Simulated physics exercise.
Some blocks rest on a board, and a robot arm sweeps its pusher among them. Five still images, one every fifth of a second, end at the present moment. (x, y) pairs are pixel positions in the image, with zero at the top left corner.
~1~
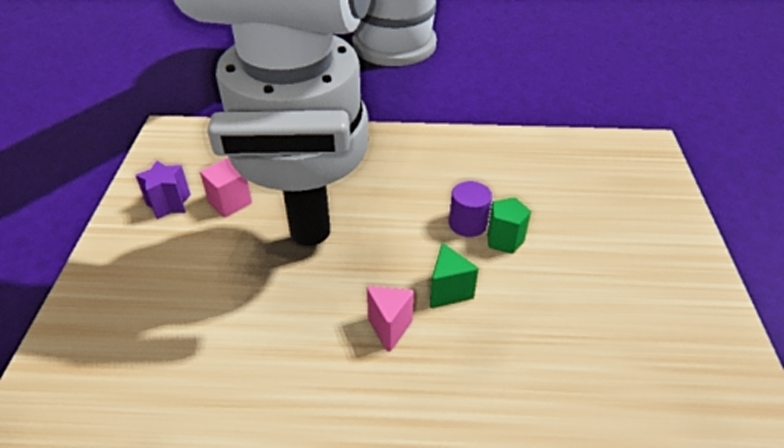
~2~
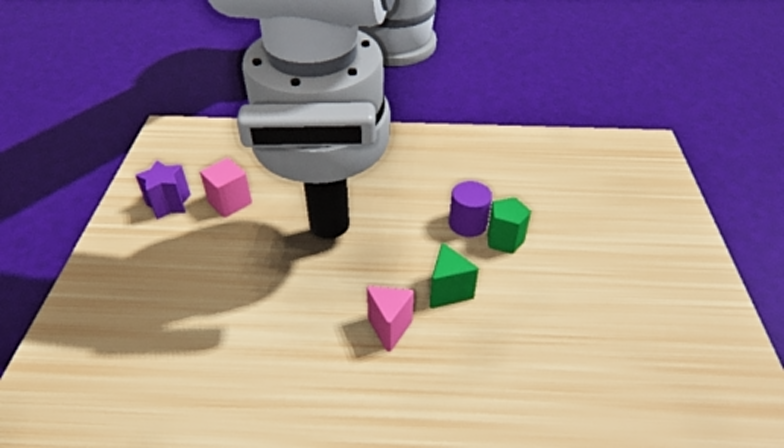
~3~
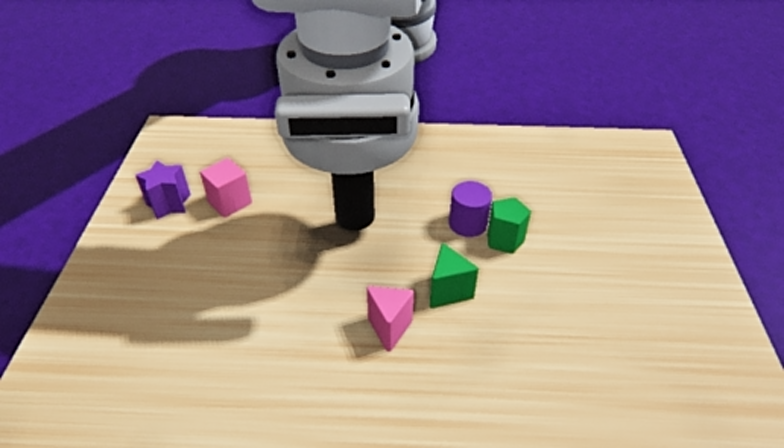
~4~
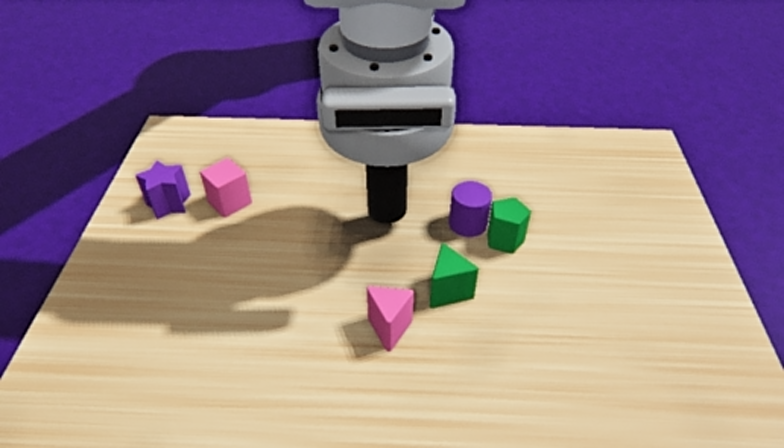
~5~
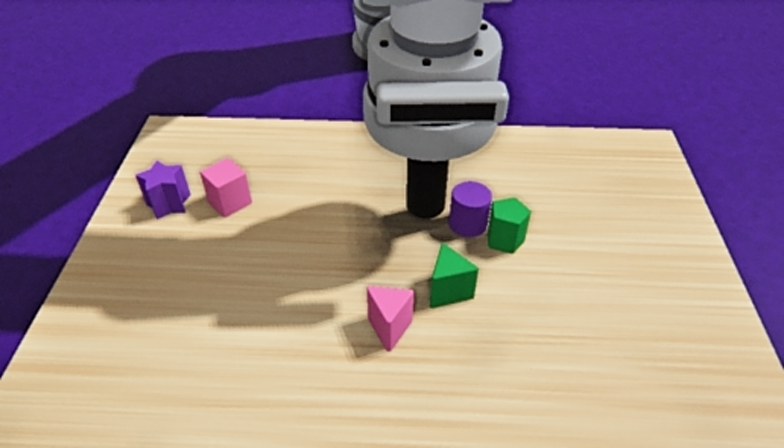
A grey robot arm with a black cylindrical pusher reaches over a pale wooden board on a purple surface, seen from above at an angle. A purple star and pink cube sit at left, with a purple cylinder, green pentagon, green triangular block and pink triangular block right of centre. The pusher glides steadily right to beside the cylinder, while the blocks and camera stay still.
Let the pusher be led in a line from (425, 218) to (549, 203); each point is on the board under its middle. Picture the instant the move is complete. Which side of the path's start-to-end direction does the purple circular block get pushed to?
Measured against the direction from start to end, the purple circular block shifts toward the right-hand side.
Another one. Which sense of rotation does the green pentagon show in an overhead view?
From overhead, clockwise.
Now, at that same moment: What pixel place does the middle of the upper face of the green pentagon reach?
Its top centre is at about (542, 219).
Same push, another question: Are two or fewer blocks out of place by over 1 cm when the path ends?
That would be a yes.
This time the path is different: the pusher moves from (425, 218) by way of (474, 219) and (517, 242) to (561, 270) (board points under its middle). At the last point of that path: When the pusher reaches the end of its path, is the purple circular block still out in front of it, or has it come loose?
The purple circular block slips off.
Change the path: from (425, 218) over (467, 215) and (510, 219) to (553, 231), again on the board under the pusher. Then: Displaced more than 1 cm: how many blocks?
I think two will be displaced.
The first path, step by step. One third of the way, pusher at (469, 201); purple circular block at (511, 191); green pentagon at (533, 215), turned 50° clockwise.
Two thirds of the way, pusher at (511, 196); purple circular block at (551, 193); green pentagon at (542, 219), turned 90° clockwise.
At the end, pusher at (552, 191); green triangular piece in place; purple circular block at (580, 197); green pentagon at (542, 219), turned 90° clockwise.
